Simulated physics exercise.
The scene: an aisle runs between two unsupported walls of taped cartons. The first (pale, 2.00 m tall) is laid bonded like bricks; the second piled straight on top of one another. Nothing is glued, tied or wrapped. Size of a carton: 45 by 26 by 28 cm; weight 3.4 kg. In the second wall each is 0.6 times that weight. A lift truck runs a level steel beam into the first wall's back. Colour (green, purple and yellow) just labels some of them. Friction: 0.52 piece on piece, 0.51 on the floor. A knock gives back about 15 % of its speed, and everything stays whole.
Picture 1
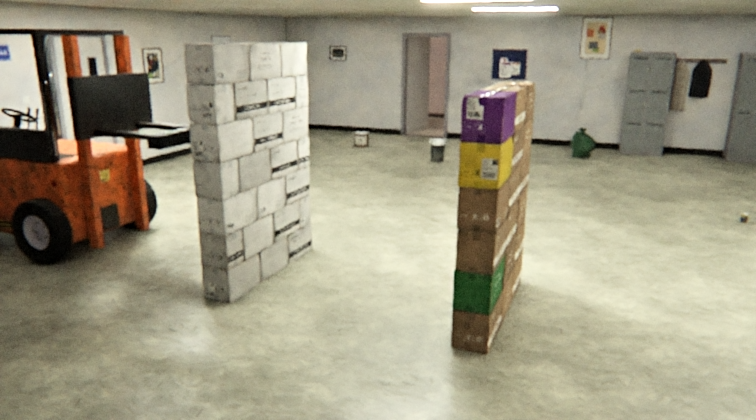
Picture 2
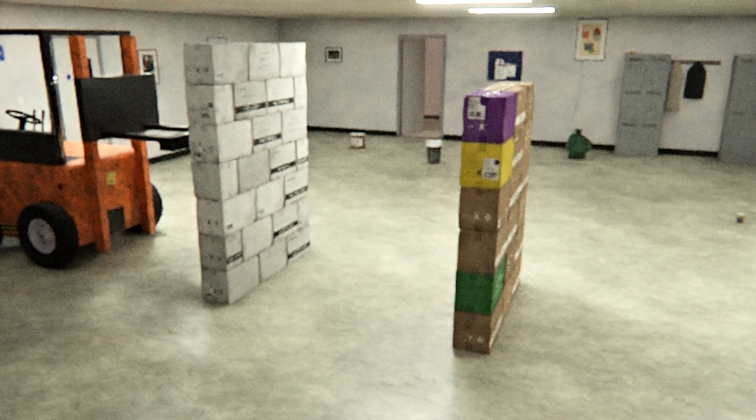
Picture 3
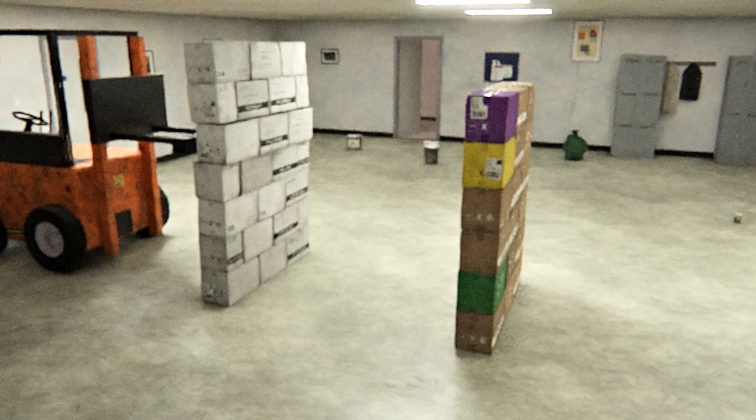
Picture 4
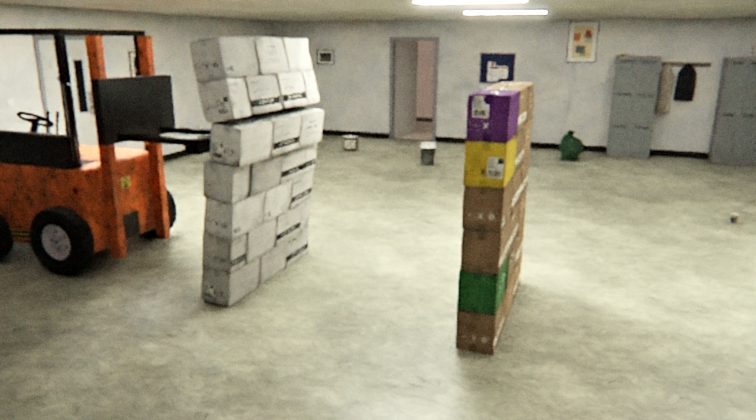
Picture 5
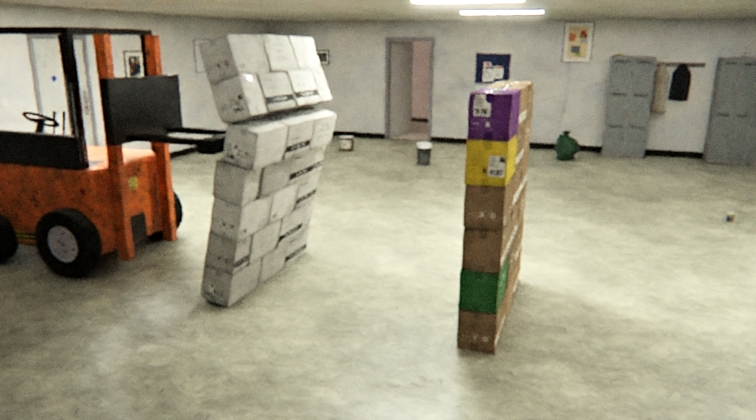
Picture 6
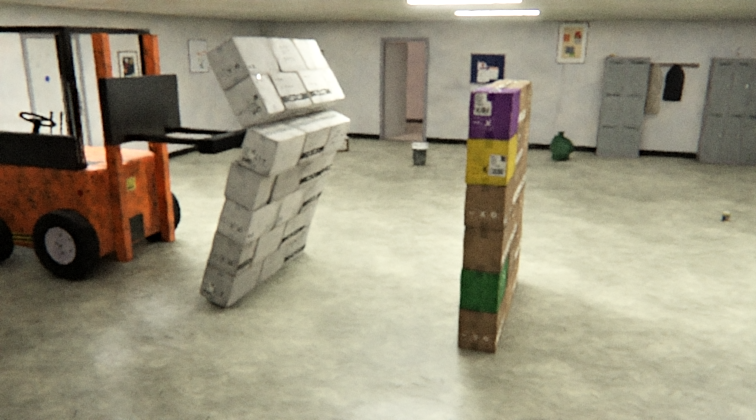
An orange forklift at the left drives rightward across the concrete floor of a pale-walled storeroom, seen from slightly above as the camera shifts a little. Its dark, level beam pushes into the upper part of a white carton wall, whose top rows shift and lean right before the lower rows lean too. To the right, a brown stack with purple, yellow and green cartons stays still.
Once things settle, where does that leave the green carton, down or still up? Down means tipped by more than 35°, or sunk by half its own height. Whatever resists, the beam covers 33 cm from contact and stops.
That carton remains up.
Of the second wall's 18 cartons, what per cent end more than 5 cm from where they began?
It is 0 per cent.
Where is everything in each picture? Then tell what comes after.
In the first frame (pixels give the middle of a visible side; the camera moves round a little), beam (155, 143) 18 cm from the wall; green carton (472, 293); yellow carton (479, 166); purple carton (482, 120); none of the others has stirred.
Beam (166, 144) 57 mm from the wall; green carton (473, 293), in the second frame.
Beam (180, 146) 6 cm in; green carton (475, 294), in the third frame.
Beam (193, 147) 19 cm in; green carton (477, 293); none of the others has stirred, in the fourth frame.
Beam (206, 147) 30 cm in; green carton (478, 292); none of the others has stirred, in the fifth frame.
Beam (207, 147) 33 cm in, stopped; green carton (479, 292); yellow carton (487, 163); purple carton (490, 116); none of the others has stirred, in the sixth frame.
Then, 0.11 s past the last view, 7 of the pale wall down; none of the 18 cartons of the second wall down; green carton unmoved.
Then, 0.27 s past the last view, 23 of the pale wall down; none of the 18 cartons of the second wall down; green carton unmoved.
In the end, 23 of the pale wall down; none of the 18 cartons of the second wall down; green carton unmoved; purple carton unmoved; yellow carton unmoved. From the last view, middles, green carton near (487, 280), purple carton near (497, 112).
